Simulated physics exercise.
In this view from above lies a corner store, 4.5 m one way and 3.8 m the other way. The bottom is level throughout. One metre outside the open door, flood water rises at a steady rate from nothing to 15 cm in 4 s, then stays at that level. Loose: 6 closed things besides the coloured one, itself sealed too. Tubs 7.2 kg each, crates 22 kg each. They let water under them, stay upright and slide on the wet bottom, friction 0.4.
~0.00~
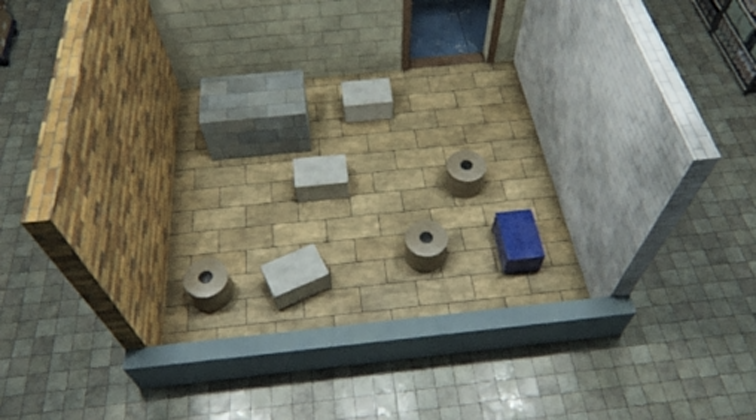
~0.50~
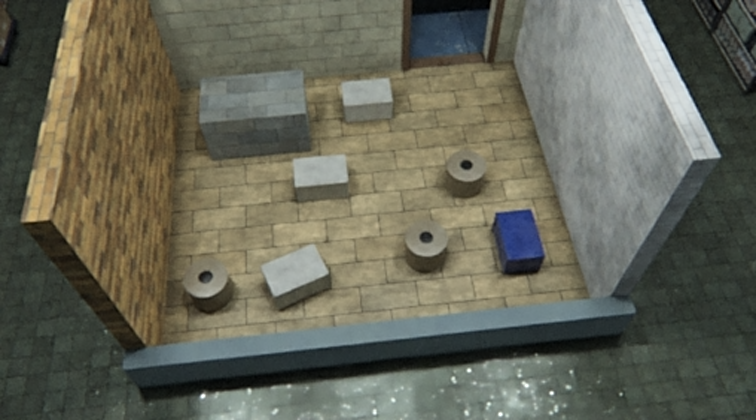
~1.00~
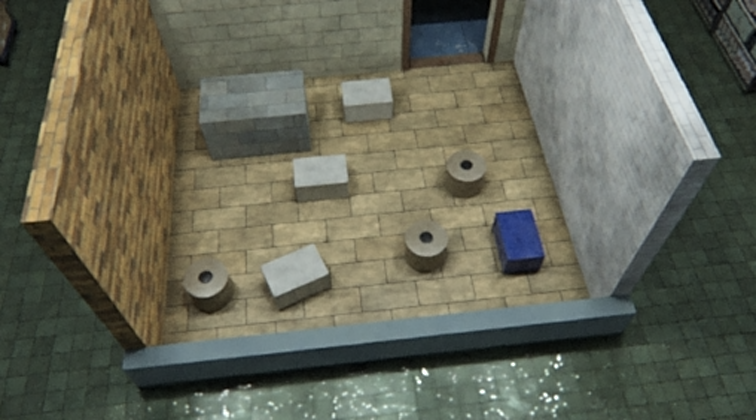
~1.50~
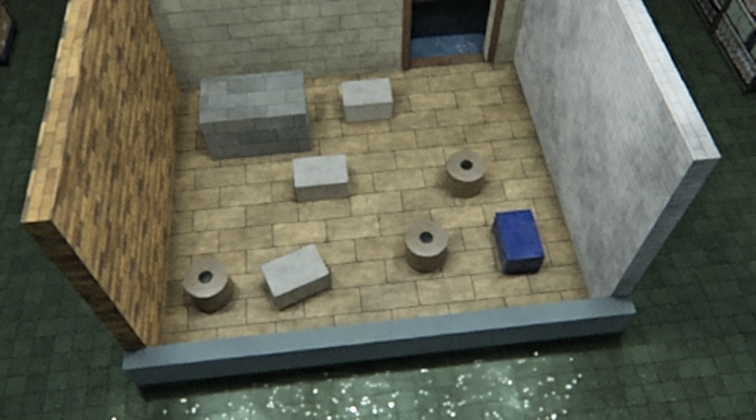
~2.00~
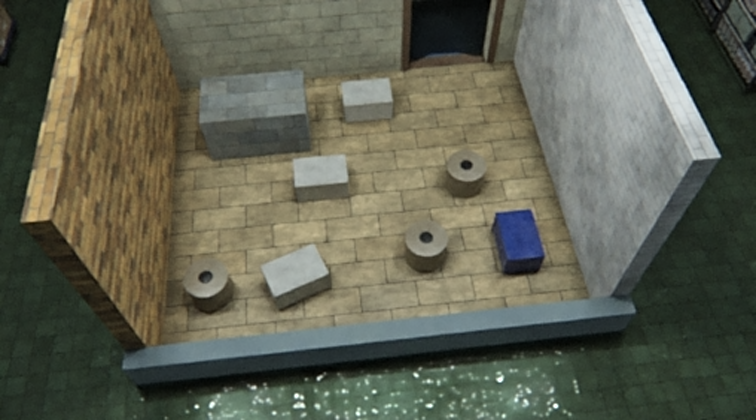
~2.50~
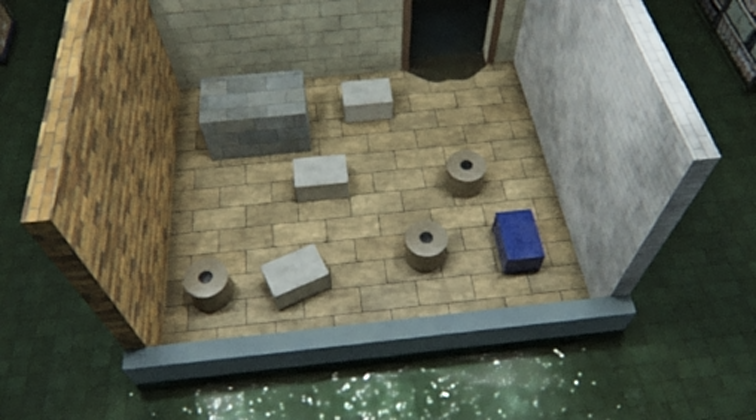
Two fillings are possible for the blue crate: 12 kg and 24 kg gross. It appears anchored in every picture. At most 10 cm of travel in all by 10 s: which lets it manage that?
It is going to need the bigger figure.
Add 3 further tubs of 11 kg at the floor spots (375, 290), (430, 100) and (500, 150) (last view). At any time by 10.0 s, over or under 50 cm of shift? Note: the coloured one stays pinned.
The first comes out below the threshold, the second above the threshold, the third above the threshold.
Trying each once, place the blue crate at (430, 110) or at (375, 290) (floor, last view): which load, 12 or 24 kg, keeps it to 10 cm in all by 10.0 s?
Result, try 1: Heavy passes, light fails; try 2: Heavy passes, light fails.
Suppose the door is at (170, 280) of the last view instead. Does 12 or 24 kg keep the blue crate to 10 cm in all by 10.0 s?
Note: The lighter mass keeps it.
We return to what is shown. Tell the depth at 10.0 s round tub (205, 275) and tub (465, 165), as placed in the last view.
Some 2 cm at the first, some 7 cm at the second.
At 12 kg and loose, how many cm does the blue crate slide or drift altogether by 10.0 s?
All together it comes to about 100 cm.
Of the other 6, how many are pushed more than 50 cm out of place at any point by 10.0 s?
I make it 2.
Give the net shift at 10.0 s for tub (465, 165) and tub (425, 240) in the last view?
They sit 140 cm and 80 cm away, in the order given.
After 3.5 s the blue crate would be 0 cm from its start with 12 kg and 0 cm from its start with 24 kg; 0 cm of water round it then.
After 4.5 s the blue crate would be 0 cm from its start with 12 kg and 0 cm from its start with 24 kg; 0 cm of water round it then.
After 7.0 s the blue crate would be 20 cm from its start with 12 kg and 0 cm from its start with 24 kg; 4 cm of water round it then.
After 10.0 s the blue crate would be 90 cm from its start with 12 kg and 0 cm from its start with 24 kg; 7 cm of water round it then.
